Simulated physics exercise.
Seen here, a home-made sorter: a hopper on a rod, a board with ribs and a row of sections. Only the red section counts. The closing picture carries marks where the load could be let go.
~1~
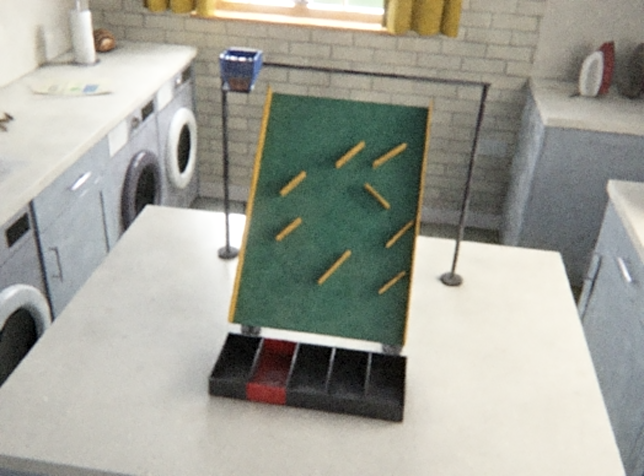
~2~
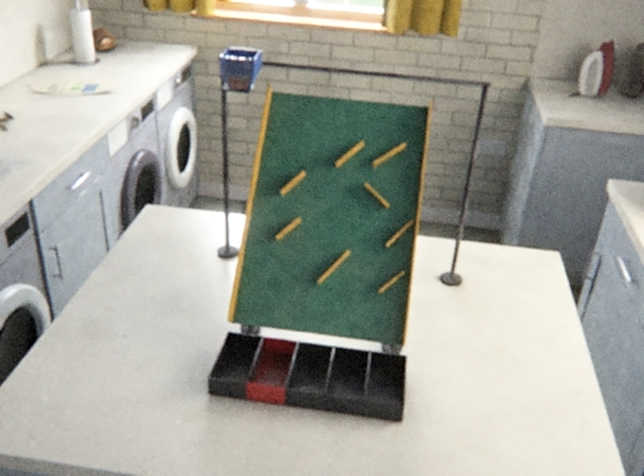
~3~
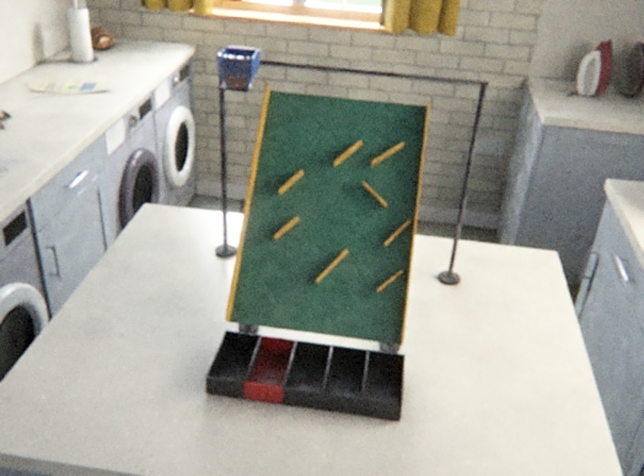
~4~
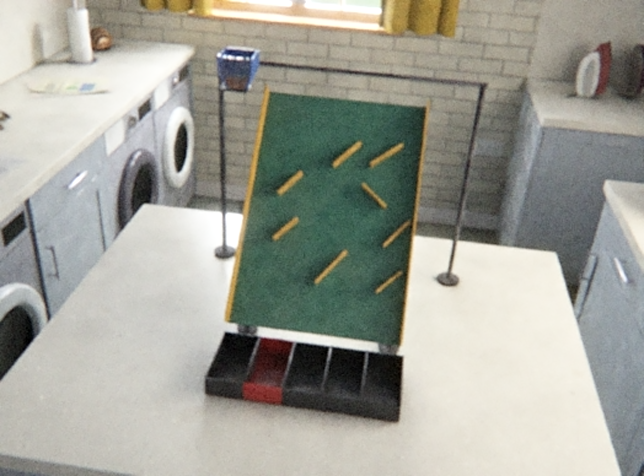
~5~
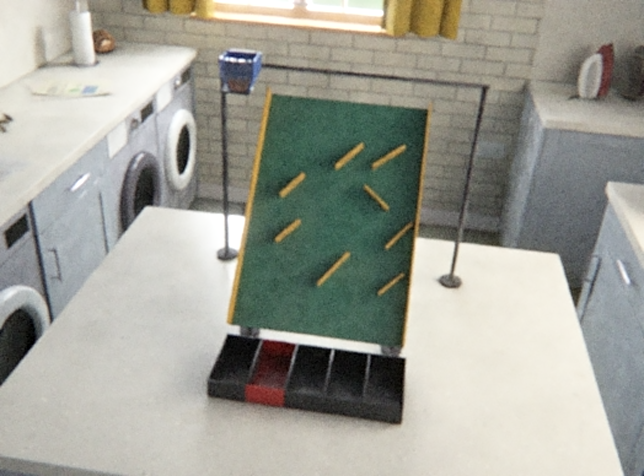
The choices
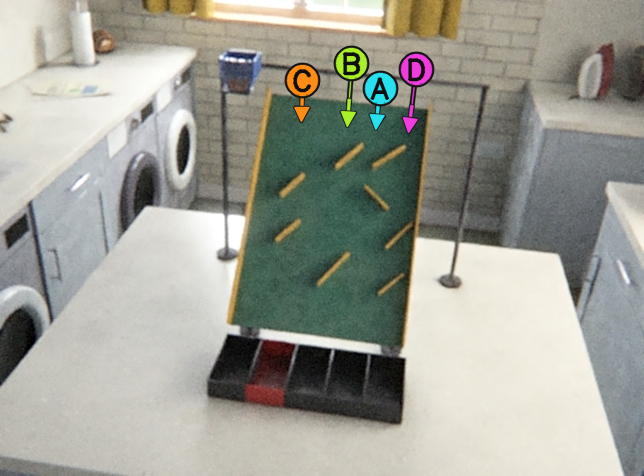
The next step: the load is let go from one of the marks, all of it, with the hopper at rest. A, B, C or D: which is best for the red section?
The answer is mark A.
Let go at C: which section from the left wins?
The first from the left.
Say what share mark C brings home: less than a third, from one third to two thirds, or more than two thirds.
It is less than a third.
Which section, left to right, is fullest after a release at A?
The second from the left.
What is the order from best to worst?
The order is A, B, D, C.
On the marked copy, mark A meets the board at (376, 124); mark B meets the board at (347, 121); mark C meets the board at (301, 116); mark D meets the board at (409, 127).
For mark A, the larger part in the red section, roughly a quarter in other sections.
For mark B, roughly half in the red section, roughly half in other sections, just a few outside the box.
For mark C, about a tenth in the red section, the larger part in other sections, about a tenth outside the box.
For mark D, roughly a third in the red section, roughly half in other sections, about a tenth held on the board.
